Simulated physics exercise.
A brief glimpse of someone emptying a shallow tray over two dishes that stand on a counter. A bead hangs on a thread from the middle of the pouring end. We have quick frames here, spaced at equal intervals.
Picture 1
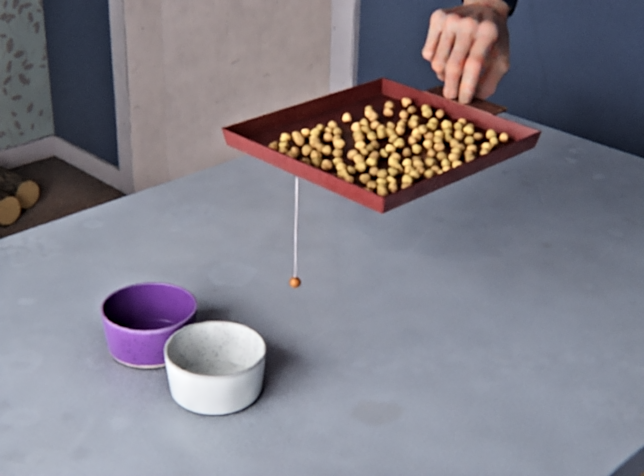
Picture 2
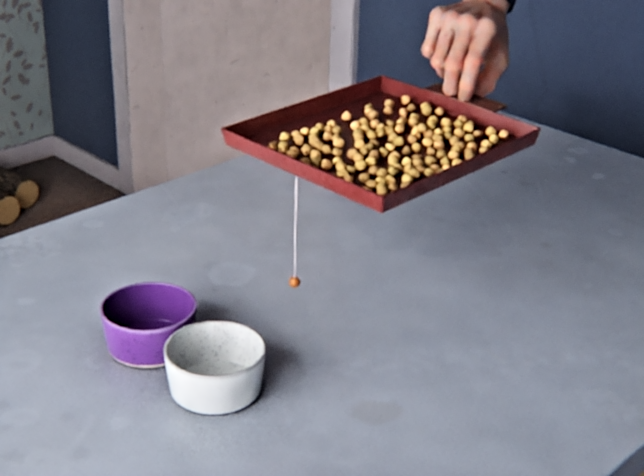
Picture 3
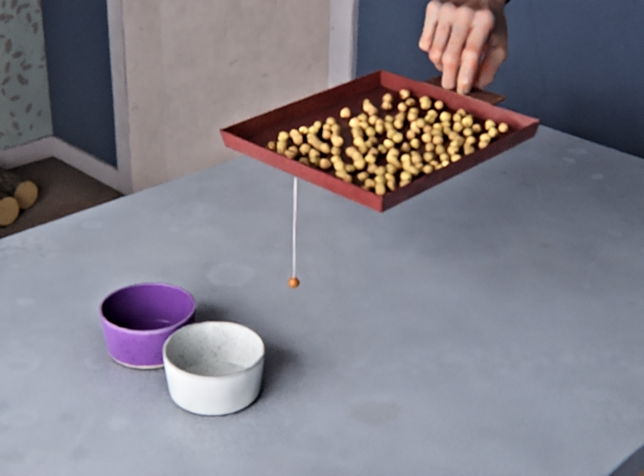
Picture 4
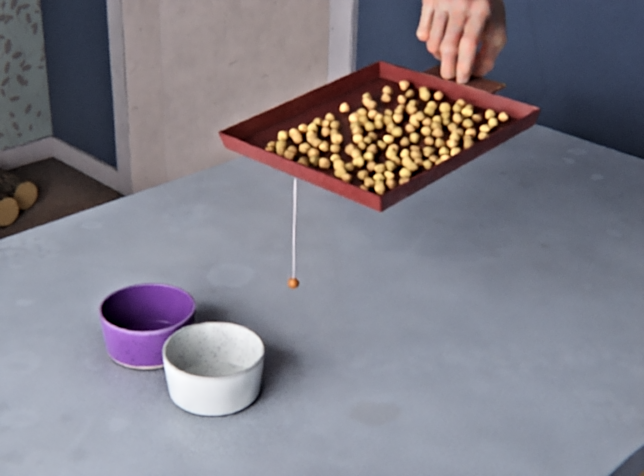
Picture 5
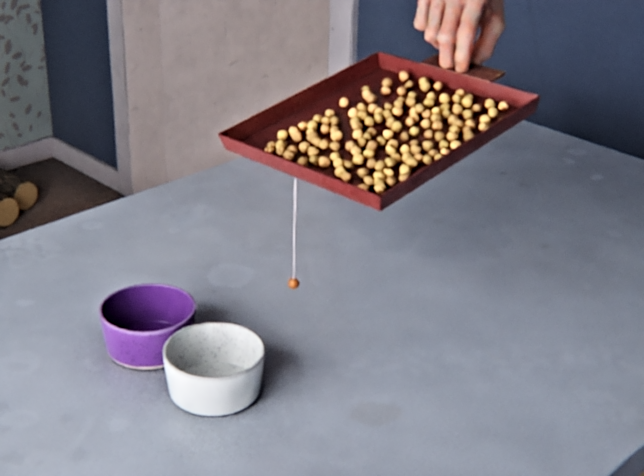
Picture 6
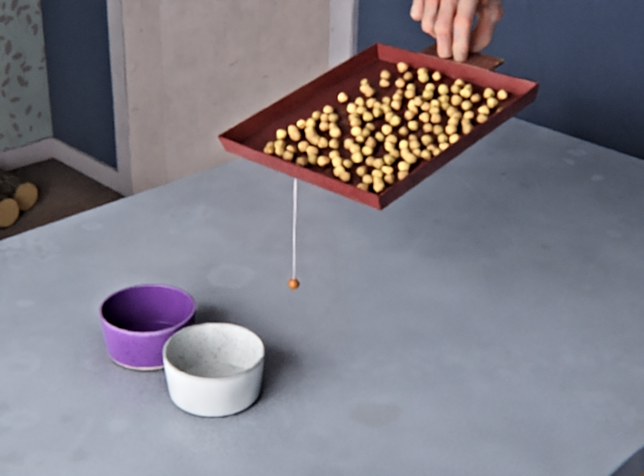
A hand held a shallow red tray of dried chickpeas above a purple dish and a white one, then slowly raised its handle end, tilting the tray slightly while the chickpeas stayed on it.
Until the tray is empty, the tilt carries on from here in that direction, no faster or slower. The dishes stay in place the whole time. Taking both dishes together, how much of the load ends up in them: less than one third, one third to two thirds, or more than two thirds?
Never reaches a third.
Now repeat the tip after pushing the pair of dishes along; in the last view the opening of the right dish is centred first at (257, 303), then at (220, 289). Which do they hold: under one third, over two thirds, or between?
First place: Between a third and two thirds. Second place: In the middle band.
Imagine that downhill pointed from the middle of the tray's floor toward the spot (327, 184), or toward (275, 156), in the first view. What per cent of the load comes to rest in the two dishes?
I'd expect around 0 in a hundred first and around 0 in a hundred second.
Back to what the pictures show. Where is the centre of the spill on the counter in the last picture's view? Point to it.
Somewhere near (218, 333), I think.
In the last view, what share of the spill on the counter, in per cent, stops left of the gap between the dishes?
I'd put it at around 20 per cent.
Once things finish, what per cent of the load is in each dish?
Count per hundred - left dish ~ 0, right dish ~ 10.
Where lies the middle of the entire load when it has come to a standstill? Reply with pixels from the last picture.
Around (218, 338).
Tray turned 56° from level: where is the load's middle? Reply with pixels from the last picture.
Centre estimate: (306, 142).
Shortly afterwards, tray tipped steeply; all but a few on the tray; only a few in the air.
Next, tray tipped right over; all but a few on the tray; only a few outside both; only a few in the air.
Some moments later, tray tipped past a quarter turn; a little in the right dish; only a few in the left dish; the bulk outside both.
In the end, tray tipped past a quarter turn; a little in the right dish; only a few in the left dish; the bulk outside both.
